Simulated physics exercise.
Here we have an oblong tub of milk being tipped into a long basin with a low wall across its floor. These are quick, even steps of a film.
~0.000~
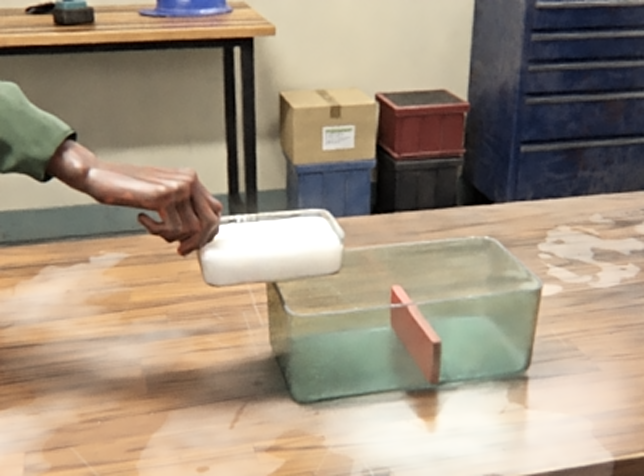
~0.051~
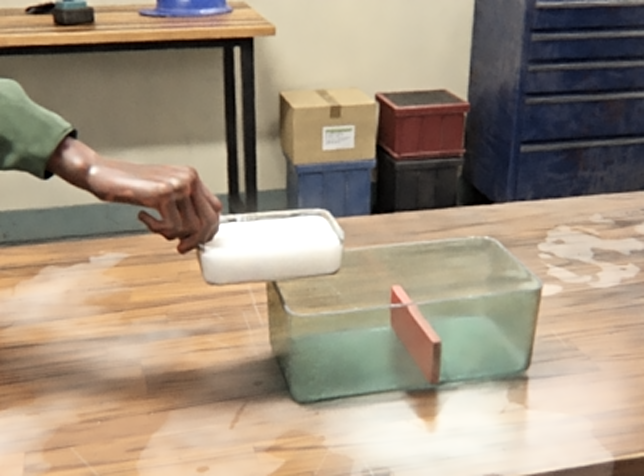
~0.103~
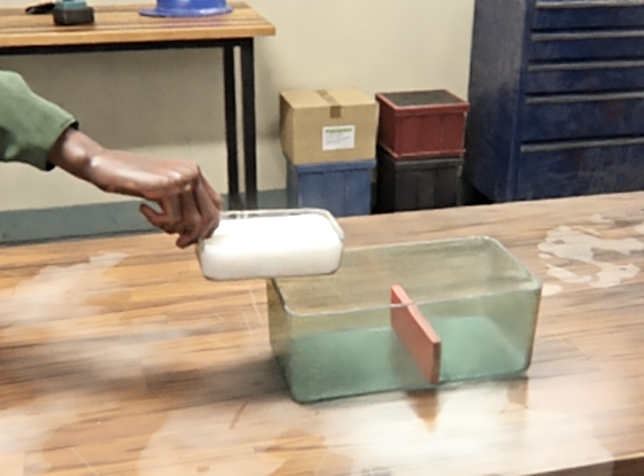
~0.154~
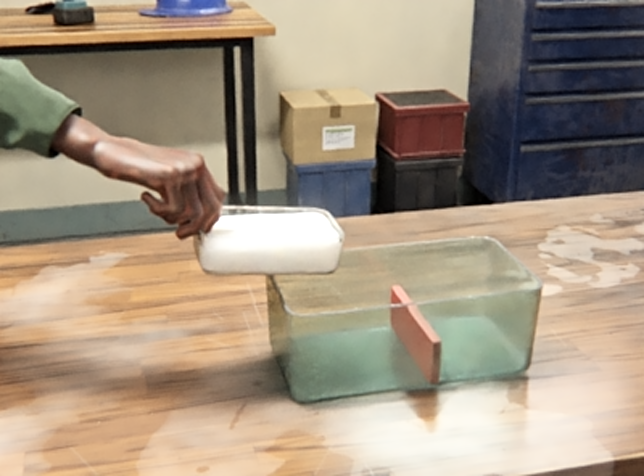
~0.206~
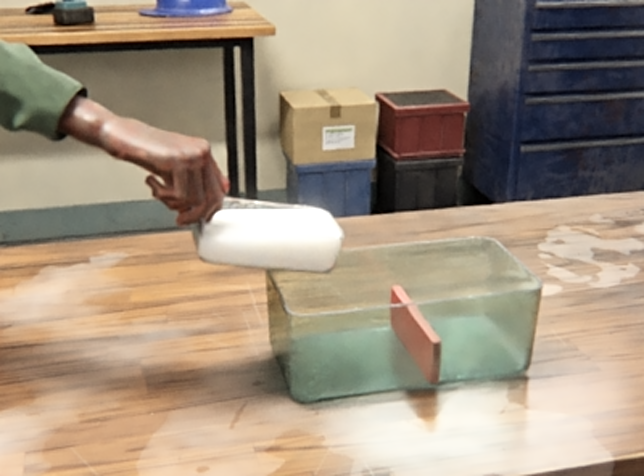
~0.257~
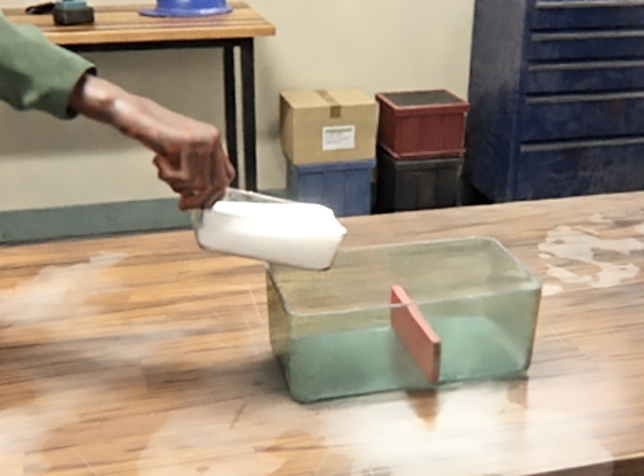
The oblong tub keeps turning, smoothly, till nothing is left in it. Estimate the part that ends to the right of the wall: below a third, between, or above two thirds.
It comes to between a third and two thirds.
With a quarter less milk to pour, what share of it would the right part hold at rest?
Some 20 per cent.
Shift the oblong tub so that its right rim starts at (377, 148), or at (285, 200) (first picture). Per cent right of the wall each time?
About 85 and 0 per cent.
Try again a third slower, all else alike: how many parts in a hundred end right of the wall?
Close to 15 per cent.
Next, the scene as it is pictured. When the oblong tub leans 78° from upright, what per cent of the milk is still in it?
Some 10 per cent.
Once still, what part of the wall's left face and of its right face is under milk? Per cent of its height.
Left about 20, right about 20.
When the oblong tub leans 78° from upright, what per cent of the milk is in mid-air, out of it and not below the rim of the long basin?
Close to 45 per cent.
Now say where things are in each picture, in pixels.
In the first frame, it leans 0°; its right rim is at (336, 225); the milk meets the walls at (199, 240) and (332, 228); the long basin's rim runs from (276, 287) to (517, 261); the wall's top is at (415, 313).
In the second frame, it leans 1°; its right rim is at (336, 225); the milk meets the walls at (200, 239) and (332, 227).
In the third frame, it leans 3°; its right rim is at (336, 225); the milk meets the walls at (199, 236) and (332, 226).
In the fourth frame, it leans 6°; its right rim is at (335, 225); the milk meets the walls at (198, 231) and (332, 224).
In the fifth frame, it leans 11°; its right rim is at (335, 225); the milk meets the walls at (197, 224) and (333, 220).
In the sixth frame, it leans 17°; its right rim is at (335, 225); the milk meets the walls at (198, 215) and (331, 218); 4 per cent is over the edge.
A moment on, the oblong tub is tipped on its side and 12 per cent is still to pour, 38 is left of the wall and 7 right of it.
Next, the oblong tub is tipped right over and 1 per cent is still to pour, 49 is left of the wall and 48 right of it.
Then the oblong tub is tipped right over and 0 per cent is still to pour, 51 is left of the wall and 48 right of it.
Later the oblong tub is tipped right over and 0 per cent is still to pour, 52 is left of the wall and 48 right of it.
In the end 52 per cent lies left of the wall, 48 right of it and 1 outside.
